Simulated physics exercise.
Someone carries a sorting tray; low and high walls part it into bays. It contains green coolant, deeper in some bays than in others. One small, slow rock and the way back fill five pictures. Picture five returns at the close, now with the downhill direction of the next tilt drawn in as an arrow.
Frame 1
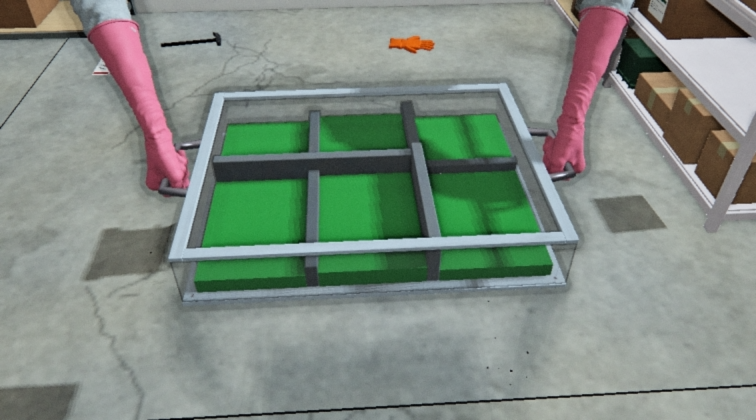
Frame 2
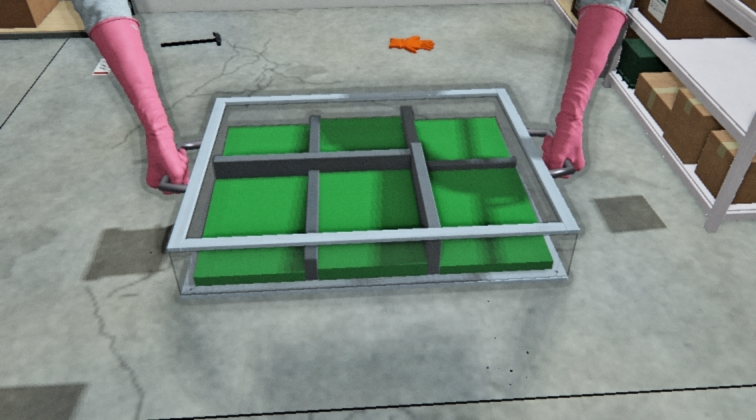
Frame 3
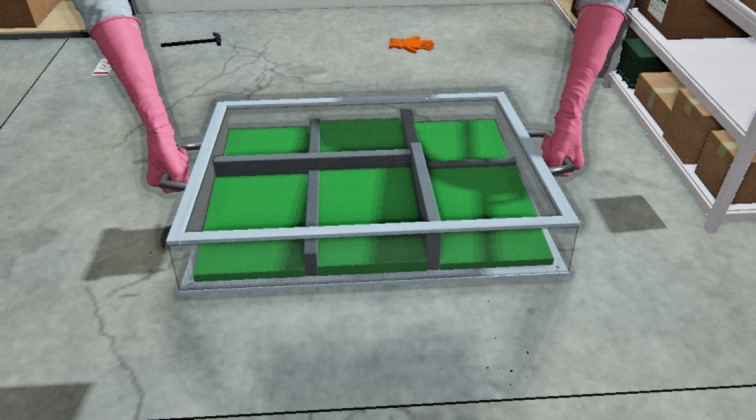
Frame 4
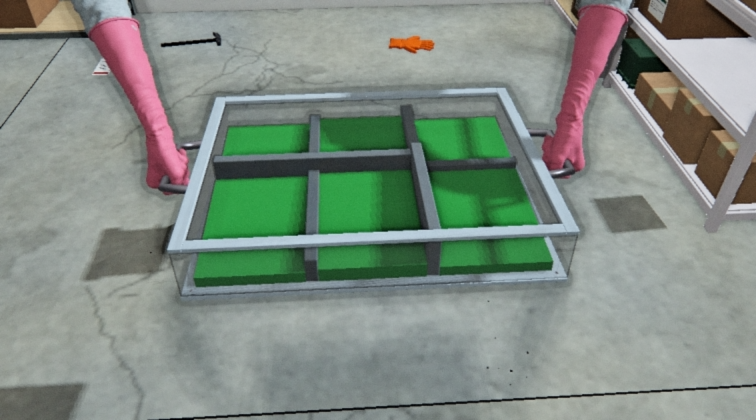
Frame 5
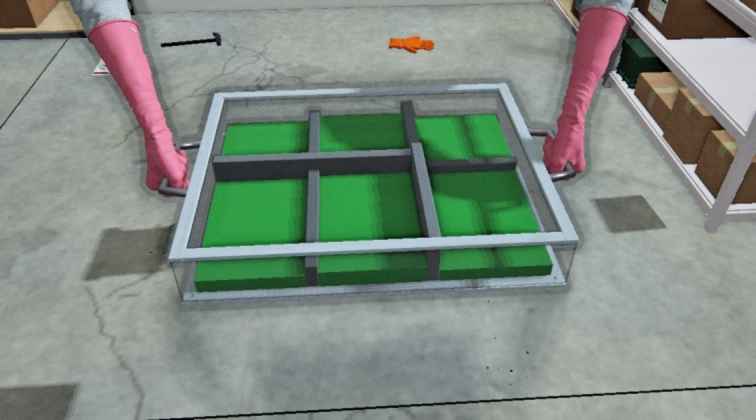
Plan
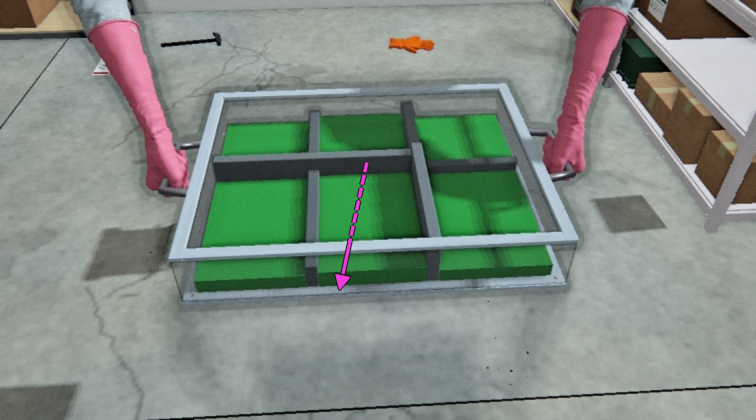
At first, two pink-gloved hands hold a clear-sided, pale-rimmed tray level by its handles, with green liquid in its six walled bays. The hands tilt it slightly down toward the back, then a touch further, before easing it back to level, the liquid staying within its bays.
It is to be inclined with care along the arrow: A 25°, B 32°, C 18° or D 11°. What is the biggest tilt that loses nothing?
It is C.
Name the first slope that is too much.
Here it is slope A.
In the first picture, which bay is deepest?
It is the back middle one.
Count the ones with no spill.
Two of them.
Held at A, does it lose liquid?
Yes, it does.
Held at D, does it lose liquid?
No, that is safe.
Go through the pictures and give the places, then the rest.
In the first picture, the tray is level; deepest in the back middle bay, at (363, 139), shallowest in the front right.
The second picture shows tipped about 4° down to the back; no wall is crossed.
The third picture shows tipped about 6° down to the back; no wall is crossed.
The fourth picture shows tipped about 3° down to the back; no wall is crossed.
In the fifth picture, the tray is level; deepest in the back middle bay, at (363, 139), shallowest in the front right.
The arrow ends at (340, 284).
Choosing A, about 11 % goes over the rim.
Choosing B, about 40 % goes over the rim.
Choosing C, nothing spills; the front right bay holds the most.
Choosing D, nothing spills; the front right bay holds the most.
